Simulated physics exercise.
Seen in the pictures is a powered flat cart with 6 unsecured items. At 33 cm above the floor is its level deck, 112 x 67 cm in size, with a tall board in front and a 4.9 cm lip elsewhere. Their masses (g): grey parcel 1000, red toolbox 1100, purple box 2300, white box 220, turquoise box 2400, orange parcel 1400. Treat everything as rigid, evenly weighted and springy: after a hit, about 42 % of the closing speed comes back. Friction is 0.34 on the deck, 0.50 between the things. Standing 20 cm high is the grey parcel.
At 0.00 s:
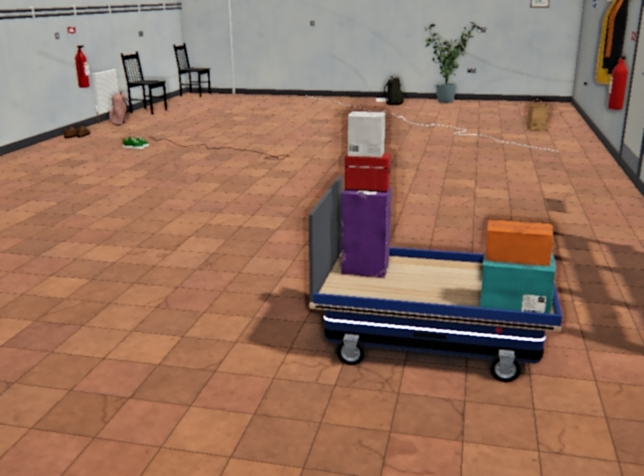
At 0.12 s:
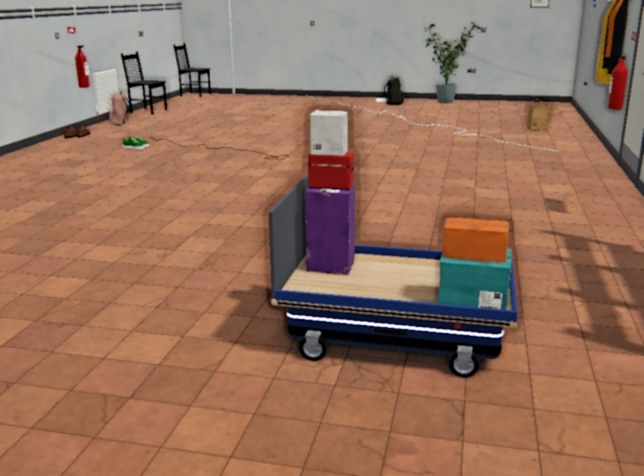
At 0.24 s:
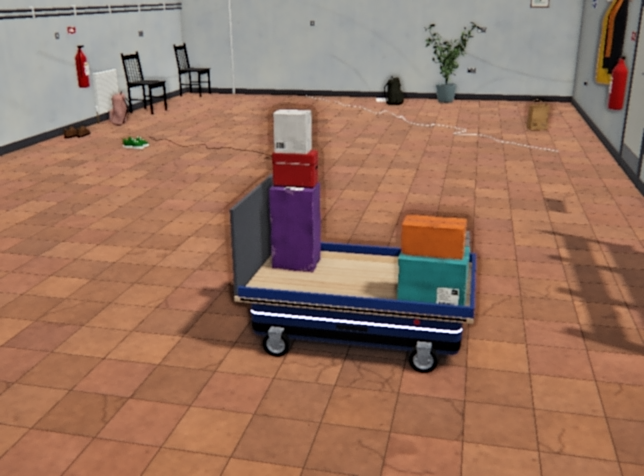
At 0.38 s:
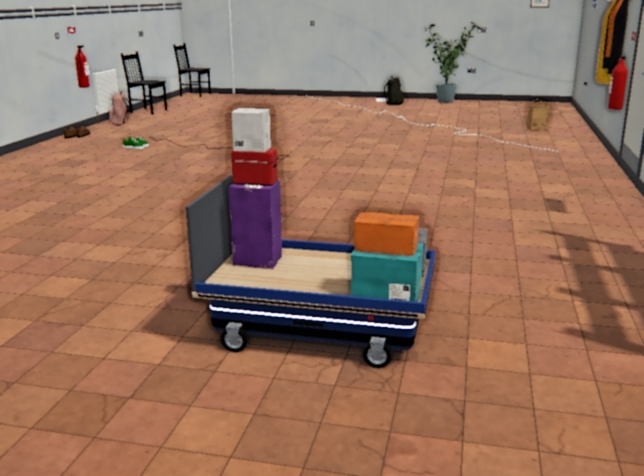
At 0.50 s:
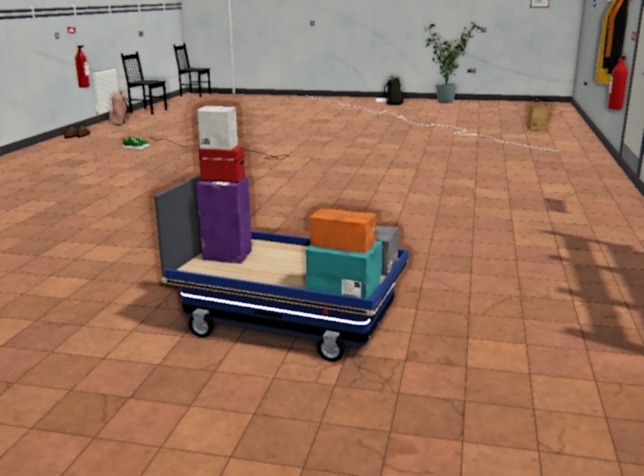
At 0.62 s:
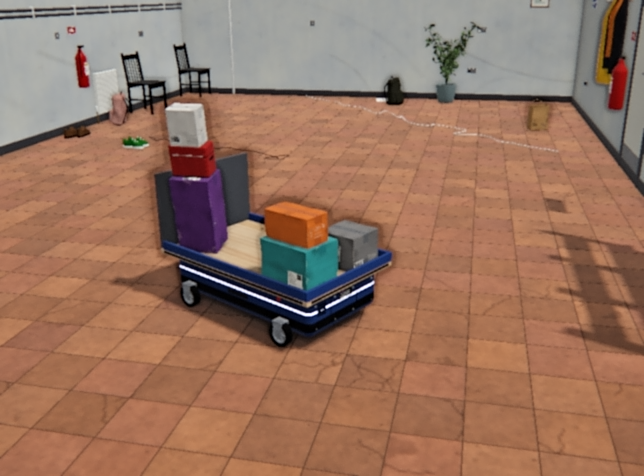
In this clip, a flat cart carrying stacked boxes and a red toolbox rolls left across a tiled floor, then turns its front board away from the viewer, revealing a grey parcel as the top white box shifts slightly.
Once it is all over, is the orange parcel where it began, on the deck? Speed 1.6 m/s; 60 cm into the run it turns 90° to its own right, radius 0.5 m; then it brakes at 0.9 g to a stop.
No, the orange parcel has left.
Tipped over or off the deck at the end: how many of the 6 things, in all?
I get 4.
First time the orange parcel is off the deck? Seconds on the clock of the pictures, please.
About 0.8 seconds.
Around 0.82 s, 131 cm covered, turned 65°; red toolbox, purple box and white box now off the deck; orange parcel shifted 19 cm near (232, 209); turquoise box shifted 3 cm.
Around 1.12 s, 177 cm covered, turned 90°; orange parcel now off the deck; grey parcel shifted 4 cm; turquoise box shifted 2 cm.
Around 1.42 s, 183 cm covered, turned 90°, stopped; turquoise box shifted 21 cm; grey parcel shifted 21 cm.
Finally (1.9 s), off the deck, red toolbox, purple box, white box and orange parcel; not toppled but over 10 cm from the start, grey parcel and turquoise box. In the last view, orange parcel near (156, 228).
